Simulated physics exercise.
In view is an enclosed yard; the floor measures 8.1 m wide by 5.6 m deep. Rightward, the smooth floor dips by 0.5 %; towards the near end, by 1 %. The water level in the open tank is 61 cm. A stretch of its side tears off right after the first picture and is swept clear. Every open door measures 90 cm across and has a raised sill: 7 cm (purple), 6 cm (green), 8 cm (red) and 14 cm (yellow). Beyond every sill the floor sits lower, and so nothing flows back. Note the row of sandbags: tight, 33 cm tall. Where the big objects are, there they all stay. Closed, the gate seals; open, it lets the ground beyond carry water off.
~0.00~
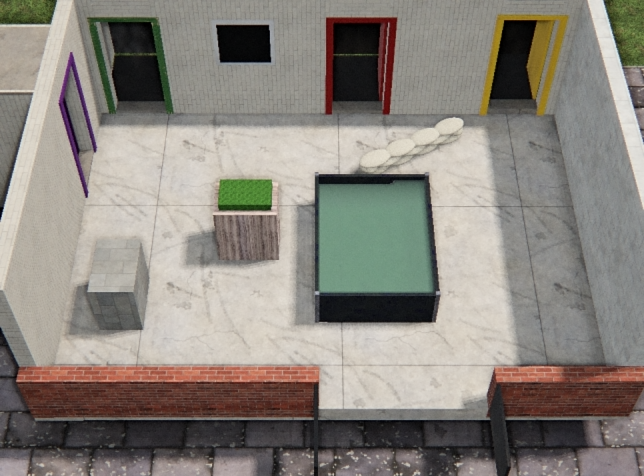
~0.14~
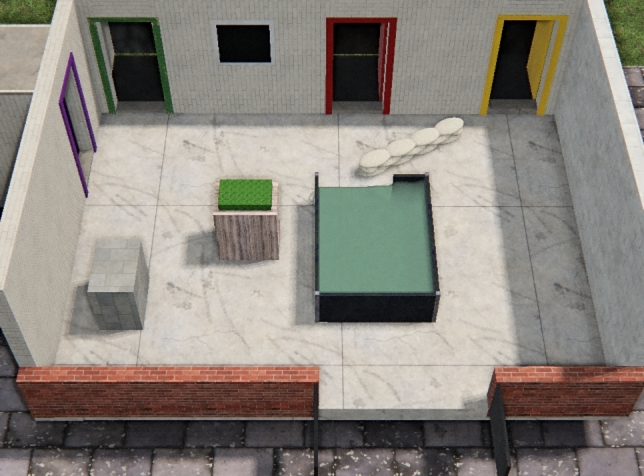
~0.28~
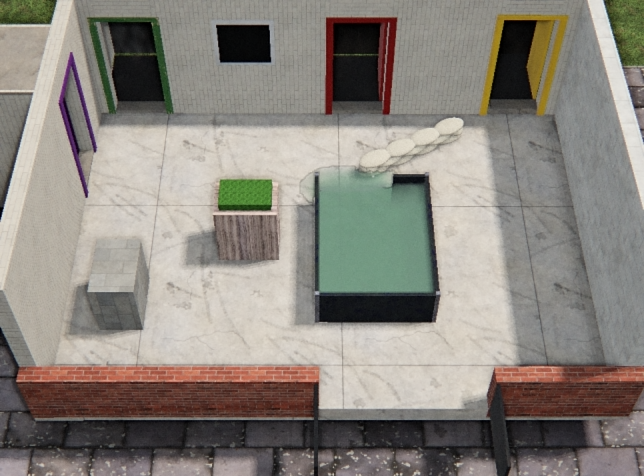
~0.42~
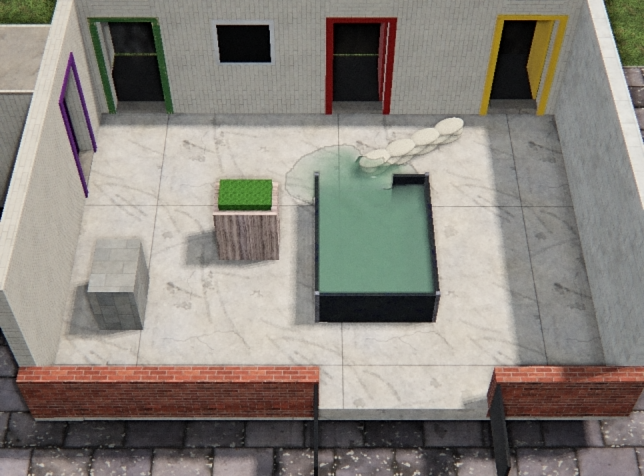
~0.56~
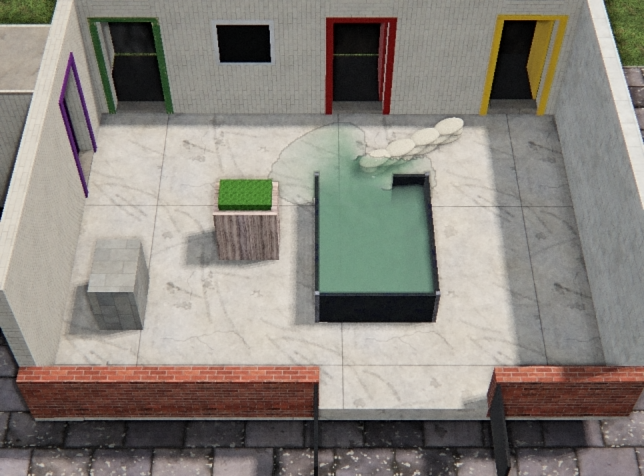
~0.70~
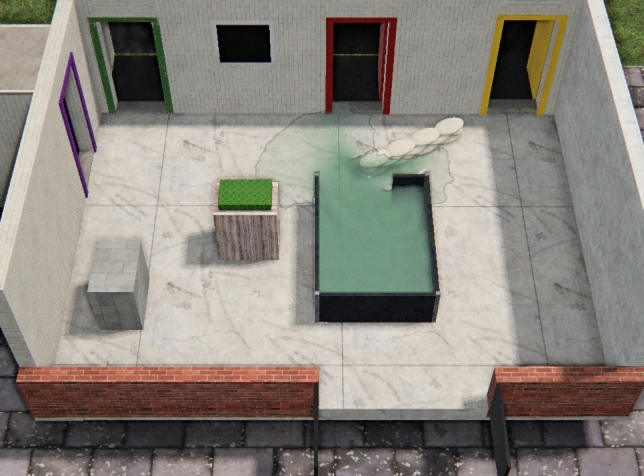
Greenish water poured from a dark open tank after part of its far side broke away, spreading in a thin, widening pool across the pale floor, around the row of sandbags toward the back wall.
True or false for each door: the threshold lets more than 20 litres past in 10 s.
Purple door true, green door true, red door true, yellow door false.
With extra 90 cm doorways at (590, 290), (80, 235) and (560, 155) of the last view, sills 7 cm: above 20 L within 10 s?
In turn: Short of it, short of it, beyond it.
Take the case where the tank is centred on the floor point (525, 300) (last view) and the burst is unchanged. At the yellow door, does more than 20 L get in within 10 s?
So then, yellow goes beyond.
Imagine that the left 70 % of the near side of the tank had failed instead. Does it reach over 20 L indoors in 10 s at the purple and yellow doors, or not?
At purple the amount is beneath the mark, while at yellow it is beneath the mark.
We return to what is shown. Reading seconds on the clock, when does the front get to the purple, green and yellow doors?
Purple 2.6 s, green 1.8 s, yellow 2.0 s.
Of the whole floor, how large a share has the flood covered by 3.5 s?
Close to 45 in a hundred.
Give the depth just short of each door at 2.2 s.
In cm: Purple 0, green 7, red 20, yellow 1.
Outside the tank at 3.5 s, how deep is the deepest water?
Around 24 centimetres deep.
After 1.4 s water covers 20 % of the floor and is deepest (41 cm) near (369, 183); purple door not reached, green door not reached, red door 8 cm at the sill, 31 L in, yellow door not reached.
After 2.2 s water covers 35 % of the floor and is deepest (35 cm) near (369, 183); purple door not reached, green door 7 cm at the sill, 0 L in, red door 20 cm at the sill, 83 L in, yellow door 1 cm at the sill, 0 L in.
After 3.5 s water covers 45 % of the floor and is deepest (24 cm) near (119, 135); purple door 17 cm at the sill, 17 L in, green door 12 cm at the sill, 4 L in, red door 13 cm at the sill, 143 L in, yellow door 9 cm at the sill, 0 L in.
After 6.0 s water covers 65 % of the floor and is deepest (17 cm) near (50, 393); purple door 10 cm at the sill, 77 L in, green door 10 cm at the sill, 41 L in, red door 8 cm at the sill, 165 L in, yellow door 9 cm at the sill, 0 L in.
After 10.0 s water covers 95 % of the floor and is deepest (11 cm) near (50, 393); purple door 5 cm at the sill, 86 L in, green door 5 cm at the sill, 53 L in, red door 4 cm at the sill, 168 L in, yellow door 5 cm at the sill, 0 L in.
